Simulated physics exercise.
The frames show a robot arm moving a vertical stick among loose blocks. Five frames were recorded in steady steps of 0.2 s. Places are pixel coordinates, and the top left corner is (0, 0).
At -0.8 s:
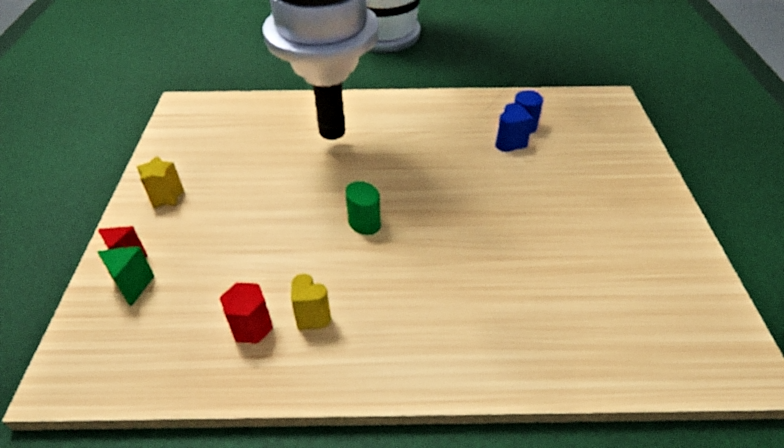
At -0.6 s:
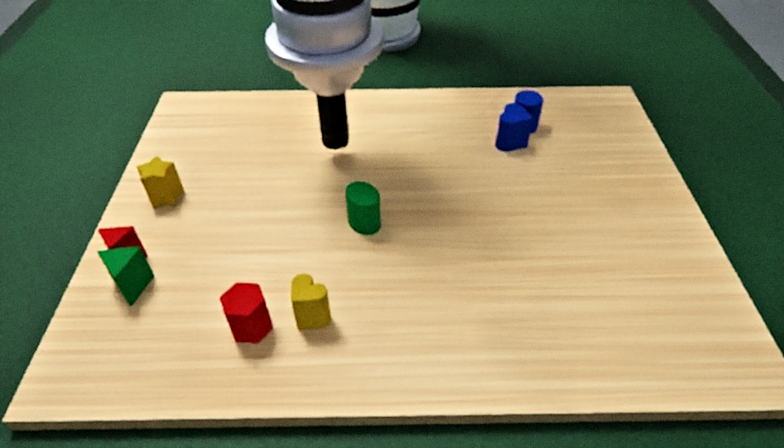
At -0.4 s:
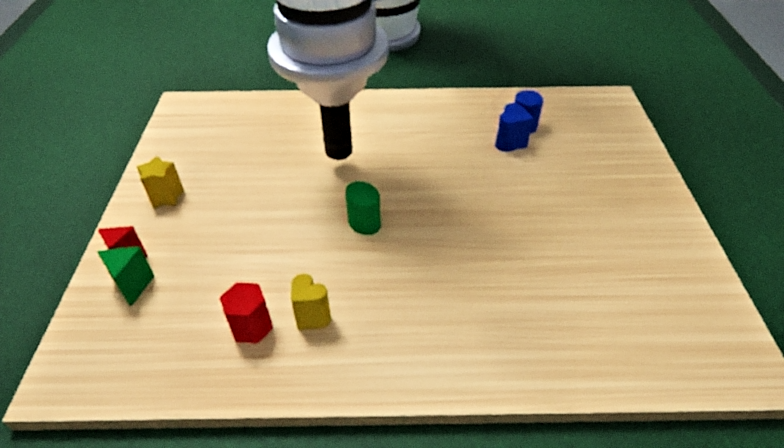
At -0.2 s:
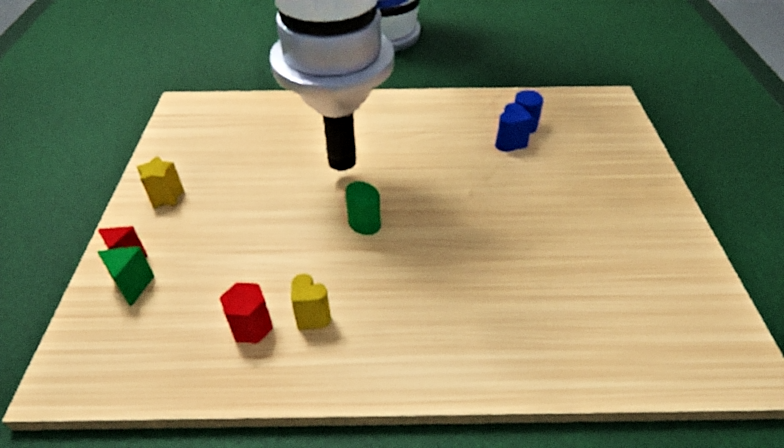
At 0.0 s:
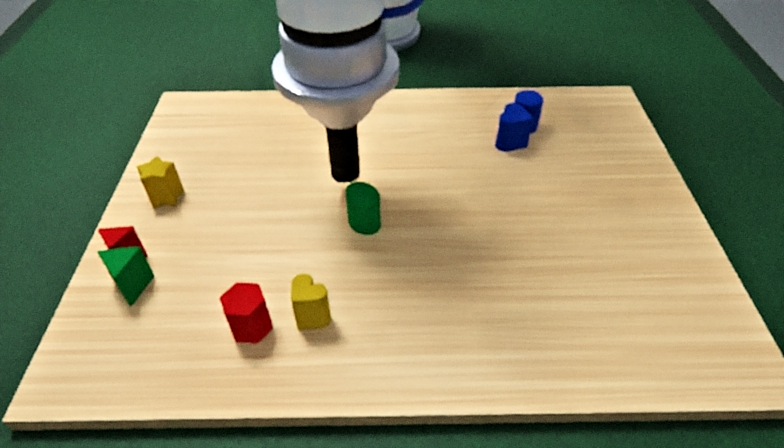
A robot arm moves its black stick slowly forward over the board toward a green block.
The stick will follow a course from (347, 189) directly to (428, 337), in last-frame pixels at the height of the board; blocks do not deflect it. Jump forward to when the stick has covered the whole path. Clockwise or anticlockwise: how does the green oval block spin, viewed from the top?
It swings round anticlockwise.
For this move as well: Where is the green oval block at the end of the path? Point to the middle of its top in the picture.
The top centre is at (467, 302).
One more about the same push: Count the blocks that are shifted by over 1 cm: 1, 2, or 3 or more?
By the end of the path, one block has moved more than about a centimetre.
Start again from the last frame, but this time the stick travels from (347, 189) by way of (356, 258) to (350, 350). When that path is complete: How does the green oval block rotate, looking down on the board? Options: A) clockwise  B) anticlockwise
B (anticlockwise)
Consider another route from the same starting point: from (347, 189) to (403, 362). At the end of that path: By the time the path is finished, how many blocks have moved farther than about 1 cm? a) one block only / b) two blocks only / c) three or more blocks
a.
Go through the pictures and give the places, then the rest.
Stick tip (332, 133); block tops, yellow heart (306, 288); green oval block (362, 192), in the first frame.
Stick (336, 142); blocks unchanged, in the second frame.
Stick (339, 152); blocks unchanged, in the third frame.
Stick (343, 163); blocks unchanged, in the fourth frame.
Stick (346, 174); yellow heart (306, 288); green oval block (362, 192), in the fifth frame.
The first path, step by step. One third of the way, stick (369, 217); green oval block (385, 225).
Two thirds of the way, stick (396, 266); green oval block (425, 271), turned 50° anticlockwise.
At the end, stick (429, 324); yellow heart in place; green oval block (467, 302), turned 155° anticlockwise.
